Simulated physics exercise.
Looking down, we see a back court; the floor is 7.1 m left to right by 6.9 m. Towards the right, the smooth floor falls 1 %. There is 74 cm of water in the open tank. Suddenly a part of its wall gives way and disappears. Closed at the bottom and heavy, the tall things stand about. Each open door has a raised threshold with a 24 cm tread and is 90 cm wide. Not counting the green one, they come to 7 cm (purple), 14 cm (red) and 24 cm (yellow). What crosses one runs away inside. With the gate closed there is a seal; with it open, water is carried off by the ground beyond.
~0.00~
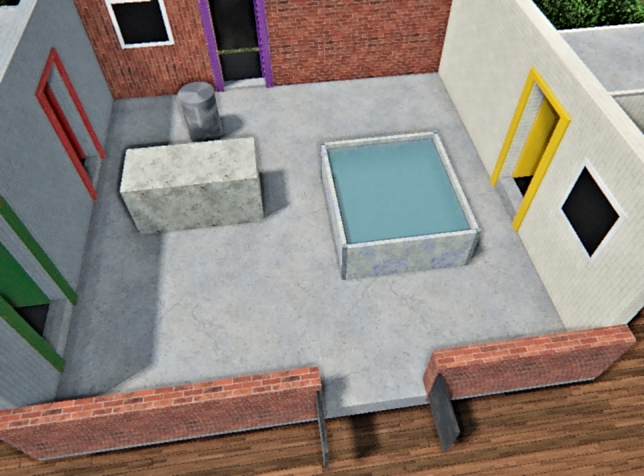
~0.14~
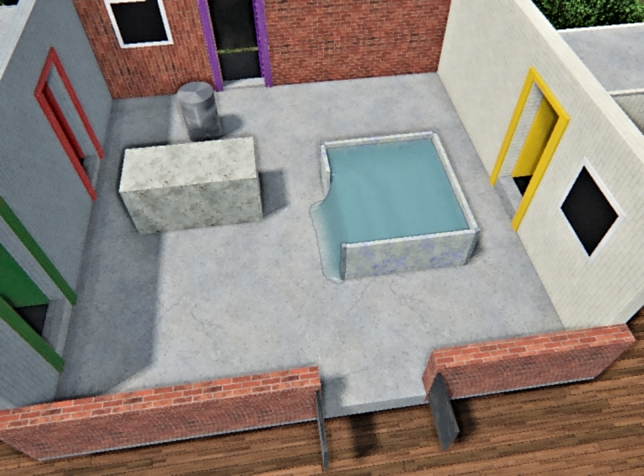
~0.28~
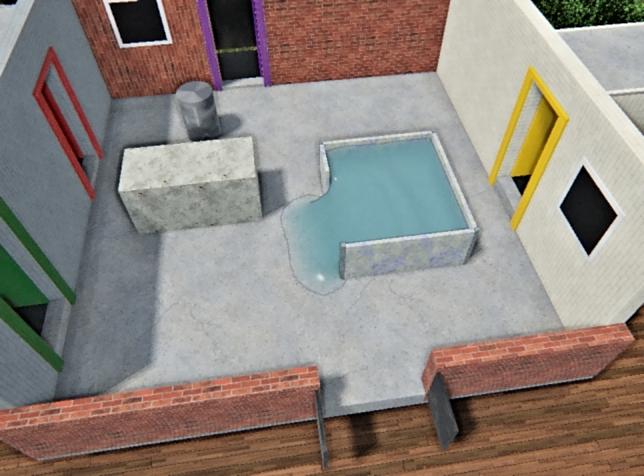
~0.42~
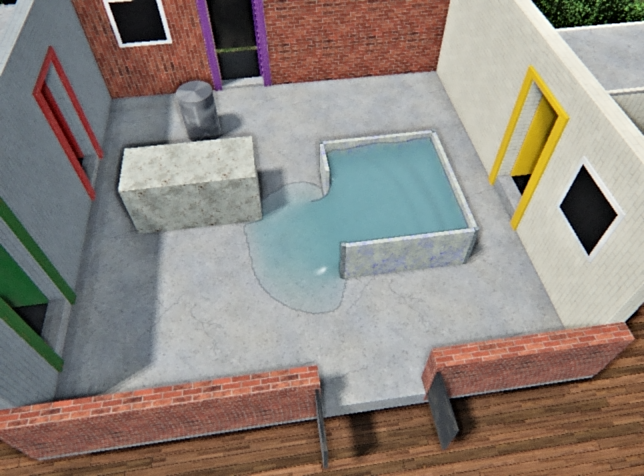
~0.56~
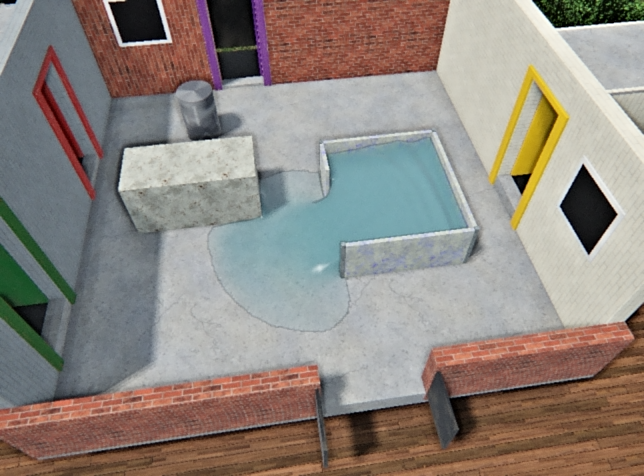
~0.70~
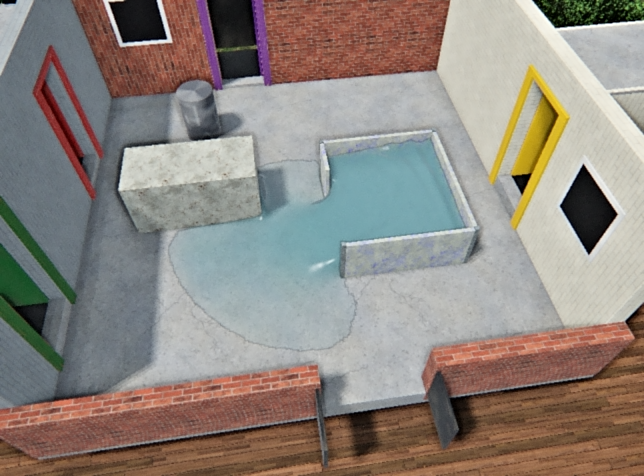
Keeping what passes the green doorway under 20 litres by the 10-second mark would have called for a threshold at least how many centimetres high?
It would have called for about 25 cm.
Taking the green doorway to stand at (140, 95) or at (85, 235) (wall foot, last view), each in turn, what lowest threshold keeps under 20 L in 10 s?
In turn: About 9.5 cm, about 24 cm.
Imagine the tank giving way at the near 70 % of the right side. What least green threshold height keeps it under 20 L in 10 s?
Minimum height: Approx. 7.5 cm.
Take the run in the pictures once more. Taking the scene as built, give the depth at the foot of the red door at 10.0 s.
2.0 cm.
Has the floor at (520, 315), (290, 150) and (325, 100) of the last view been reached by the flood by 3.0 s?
First bone-dry, second wet through, third wet through.
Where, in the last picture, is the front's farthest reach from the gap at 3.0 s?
Near pixel (109, 115).
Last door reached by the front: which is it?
It's the yellow one.
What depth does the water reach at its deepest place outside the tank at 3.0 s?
Roughly 38 cm.
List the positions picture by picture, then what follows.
Still water, 74 cm deep, in the open tank at (394, 188); the green door at (35, 296) is dry, in the first frame.
The front is at (314, 215), 0.3 m from the gap at (337, 230); 0.3 m2 of floor is wet, 74 cm left at the back, in the second frame.
The front is at (287, 226), 0.8 m from the gap at (336, 230); 1.2 m2 of floor is wet, 74 cm left at the back, in the third frame.
Water pours out at (336, 230) and has run 1.4 m, to (252, 241); about 10 cm deep outside, 72 cm at the back, in the fourth frame.
Water pours out at (336, 230) and has run 2.0 m, to (215, 251); about 8 cm deep outside, 65 cm at the back, in the fifth frame.
The gap is at (336, 230), the front 2.6 m out at (177, 261); the back of the open tank holds 63 cm; the green door at (34, 295), 4.3 m from the gap, is still 1.8 m from the nearest water, in the sixth frame.
After 1.4 s water covers 30 % of the floor, deepest (36 cm) near (330, 246); 17 cm at the green door, 0 litres in over its 21 cm threshold.
After 3.0 s water covers 55 % of the floor, deepest (38 cm) near (50, 428); 29 cm at the green door, 31 litres in over its 21 cm threshold.
After 10.0 s water covers 95 % of the floor, deepest (16 cm) near (429, 77); 5 cm at the green door, 54 litres in over its 21 cm threshold.
At the green door as built, the water arrived by 1.3 s and peaked near 31 cm at 2.2 s.
Run again over the same 10 s with other heights there, 59 litres in over 20.5 cm, 8 litres over 28 cm. The limit of 20 litres is kept from about 25 cm up.
